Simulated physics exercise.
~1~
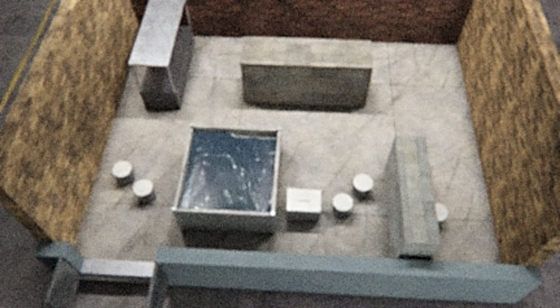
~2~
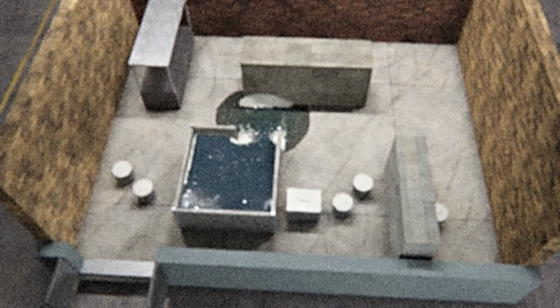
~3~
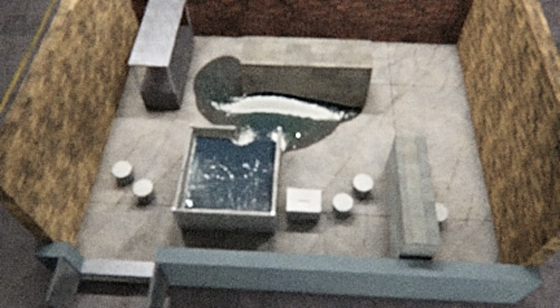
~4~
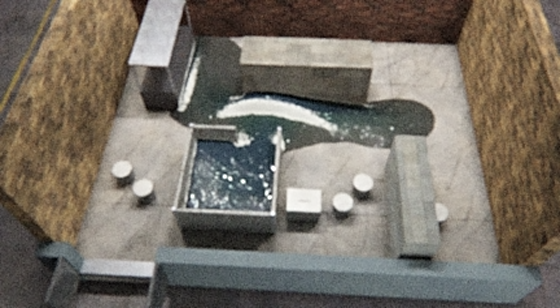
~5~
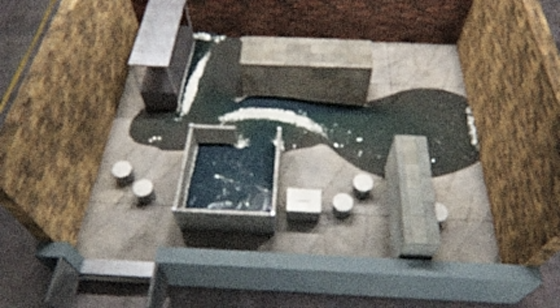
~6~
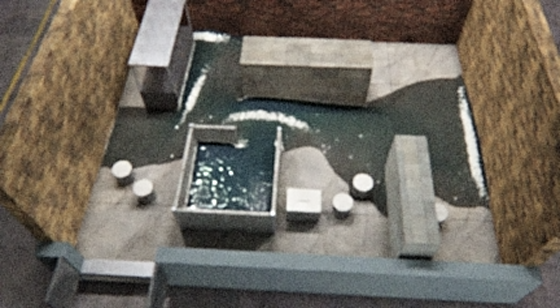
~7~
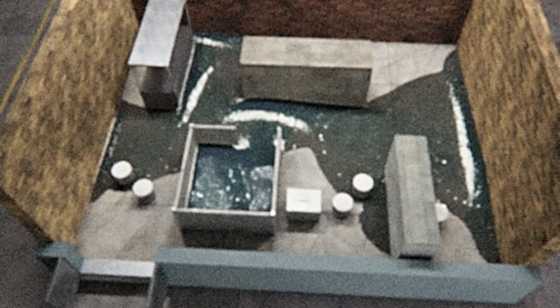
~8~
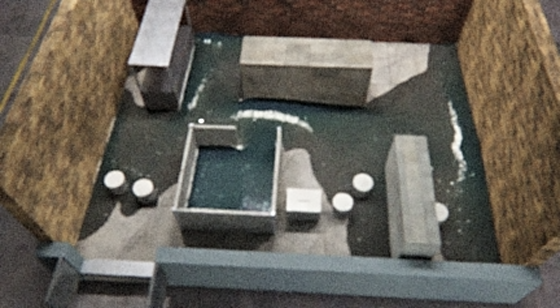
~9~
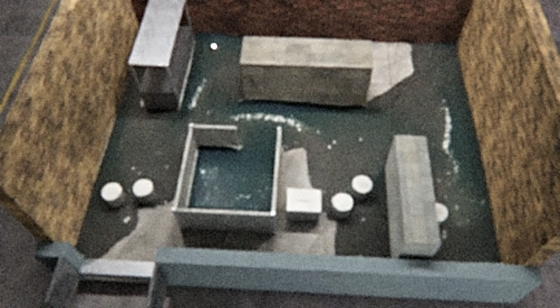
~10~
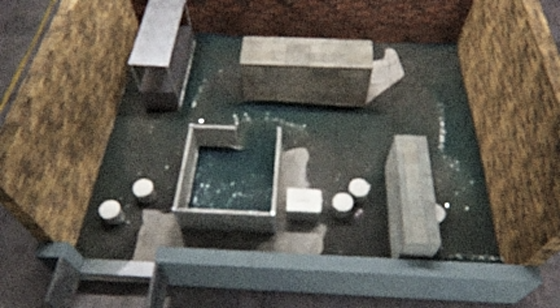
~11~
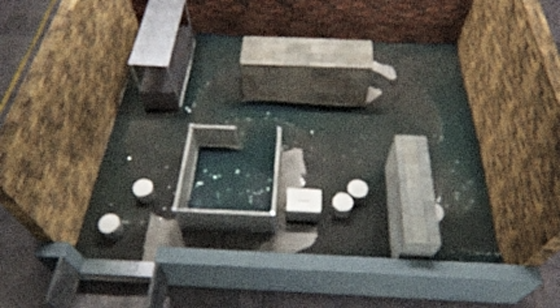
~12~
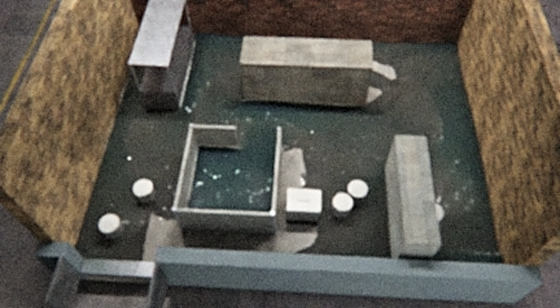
Walled hall flooding as dark water spills from the back of a square tank, spreading across the floor and shifting one white pail nearer.
